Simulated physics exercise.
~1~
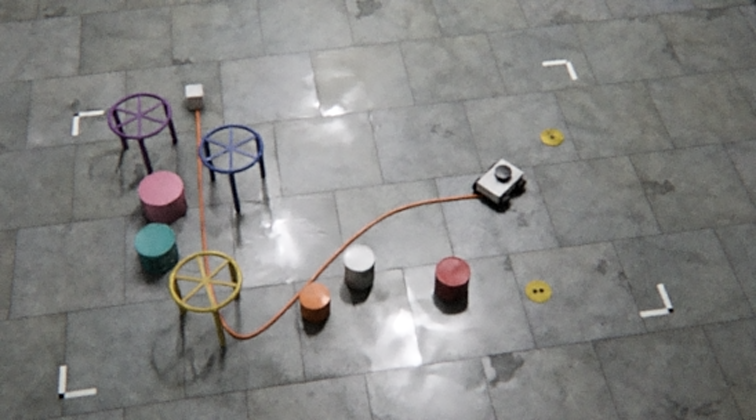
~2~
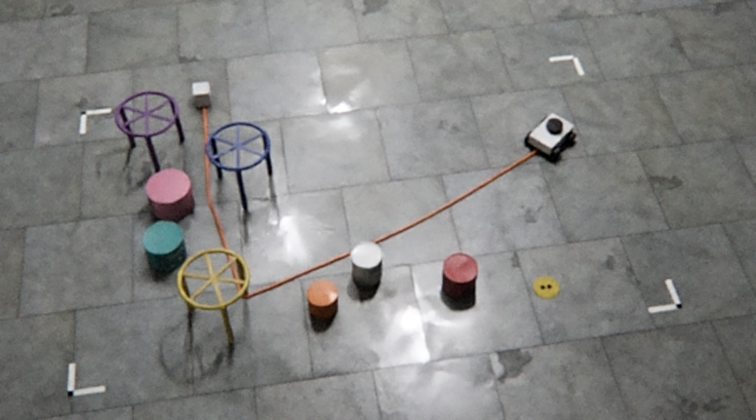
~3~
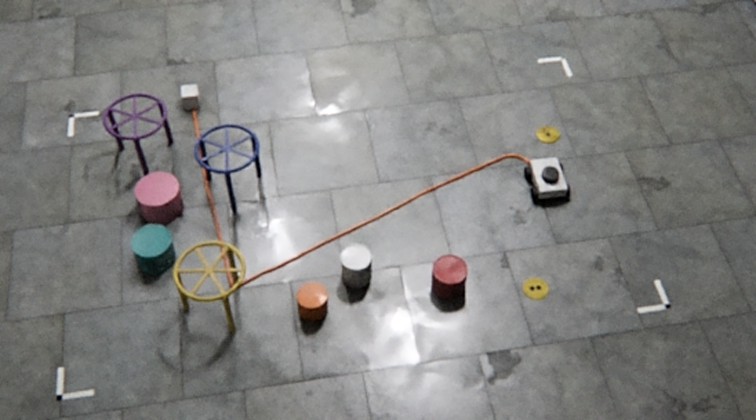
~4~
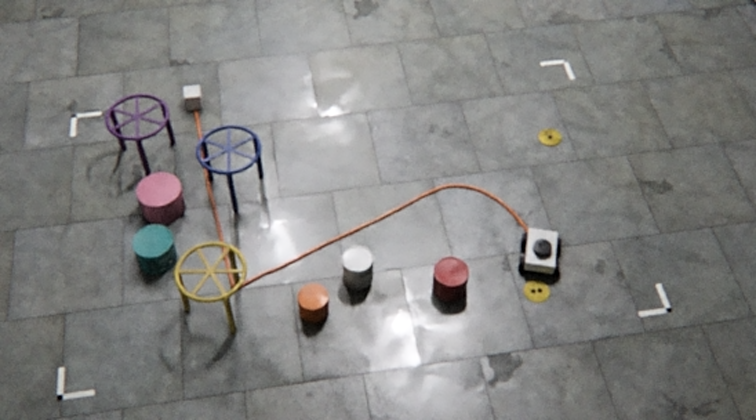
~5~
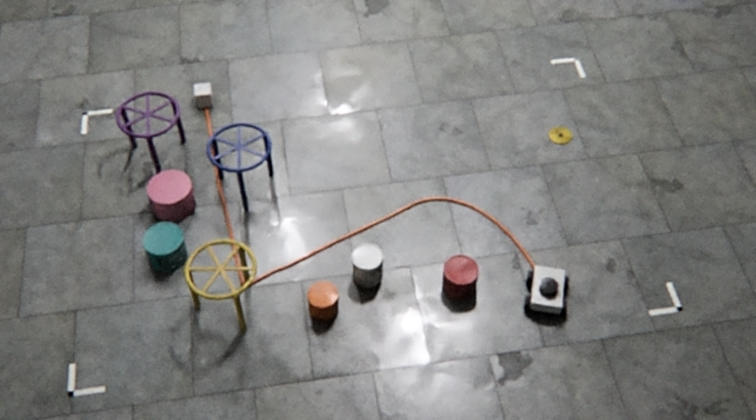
The clip shows a small cart towing an orange lead past stools and tubs, moving up and right to a yellow mark, then down to another, where it ends right of the red bin, the lead having straightened, then curved, and the yellow stool having shifted slightly.
